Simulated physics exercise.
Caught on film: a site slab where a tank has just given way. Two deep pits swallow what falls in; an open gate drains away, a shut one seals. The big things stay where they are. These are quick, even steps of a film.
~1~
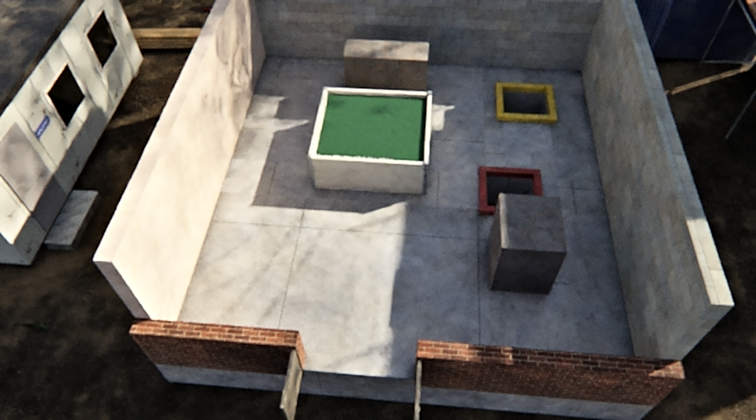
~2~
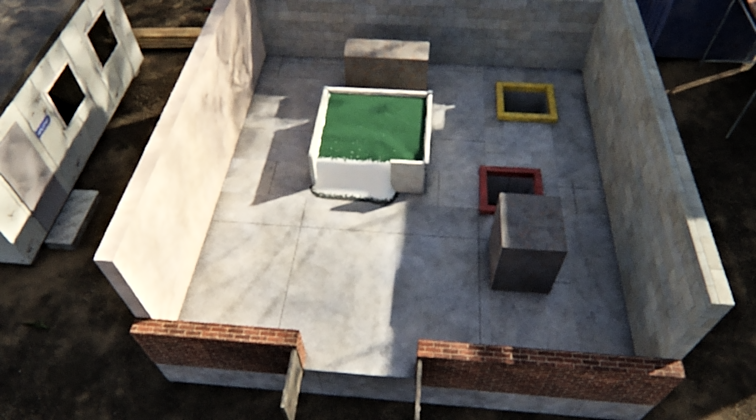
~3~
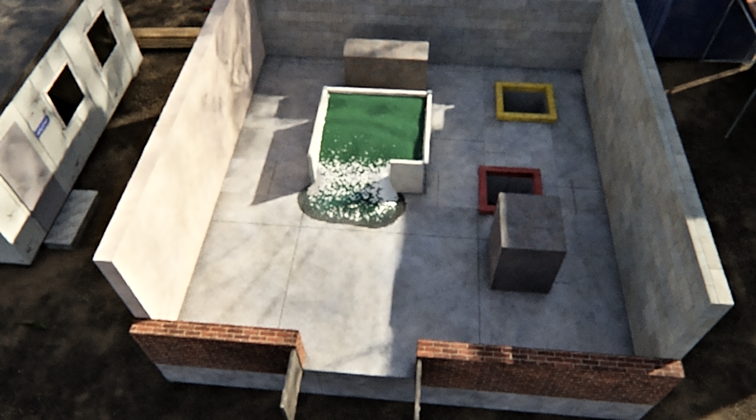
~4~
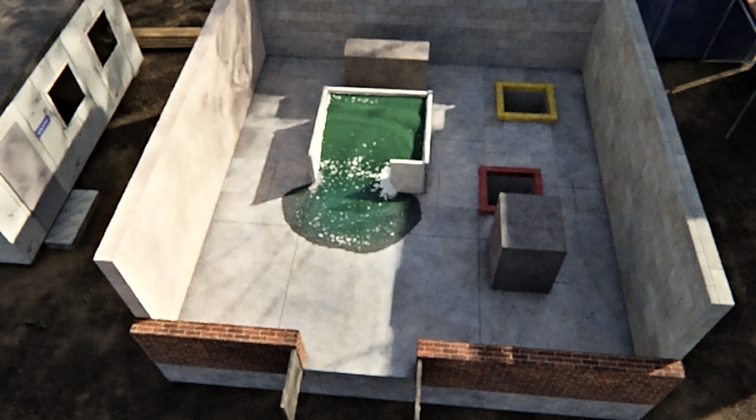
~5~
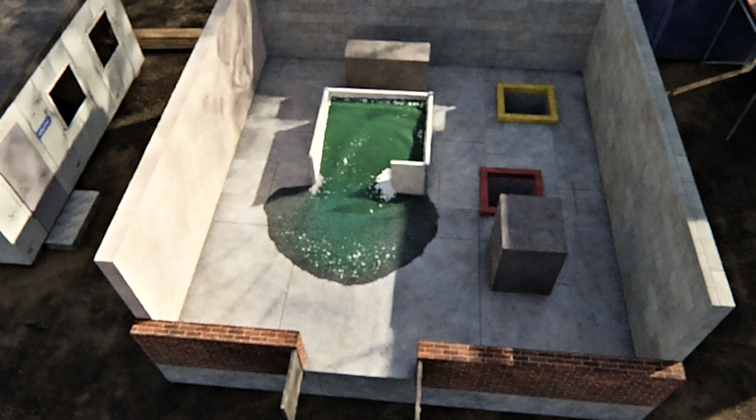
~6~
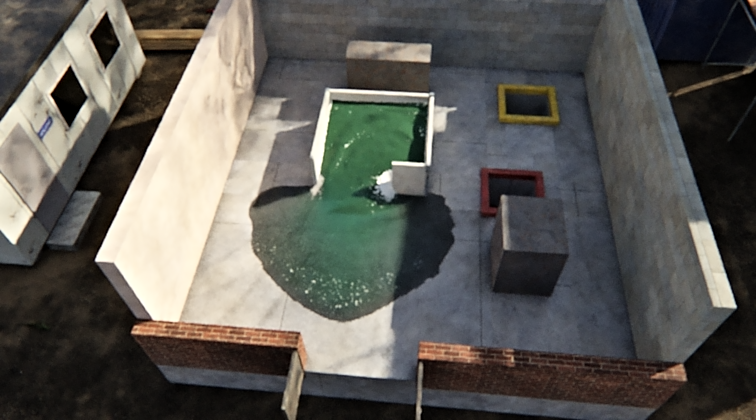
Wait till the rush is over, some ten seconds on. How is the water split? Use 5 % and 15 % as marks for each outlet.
In the end: The gate takes more than 15 %; the yellow pit takes less than 5 %; the red pit takes less than 5 %.
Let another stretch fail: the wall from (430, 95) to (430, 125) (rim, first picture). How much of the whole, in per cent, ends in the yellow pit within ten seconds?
Parts in a hundred: Yellow 12.
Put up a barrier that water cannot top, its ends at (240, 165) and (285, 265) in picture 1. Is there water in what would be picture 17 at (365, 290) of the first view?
Answer: Awash.
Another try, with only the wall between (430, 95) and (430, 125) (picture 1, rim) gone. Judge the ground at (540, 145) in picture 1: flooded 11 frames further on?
At that place: Awash.
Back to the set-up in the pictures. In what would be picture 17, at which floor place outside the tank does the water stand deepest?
Close to (196, 345).
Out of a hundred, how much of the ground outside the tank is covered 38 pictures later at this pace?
Close to 55 %.
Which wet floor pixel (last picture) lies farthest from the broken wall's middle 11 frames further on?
Close to (568, 377).
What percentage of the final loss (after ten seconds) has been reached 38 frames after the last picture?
Close to 80 %.
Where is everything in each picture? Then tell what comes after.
The first frame shows still water in the open tank at (373, 127).
In the second frame, the front is at (393, 197), out from the gap at (353, 179).
In the third frame, water pours out at (353, 179) and has run to (386, 222).
In the fourth frame, water pours out at (353, 180) and has run to (373, 247).
In the fifth frame, water pours out at (354, 181) and has run to (362, 279).
In the sixth frame, the front is at (346, 317), out from the gap at (355, 182).
A moment on, water covers 30 % of the floor; the gate 3 %, the yellow pit 0 %, the red pit 0 %.
Next, water covers 35 % of the floor; the gate 12 %, the yellow pit 0 %, the red pit 0 %.
Then, water covers 40 % of the floor; the gate 22 %, the yellow pit 0 %, the red pit 0 %.
Later, water covers 55 % of the floor; the gate 35 %, the yellow pit 0 %, the red pit 0 %.
In the end, water covers 70 % of the floor; the gate 45 %, the yellow pit 0 %, the red pit 0 %.
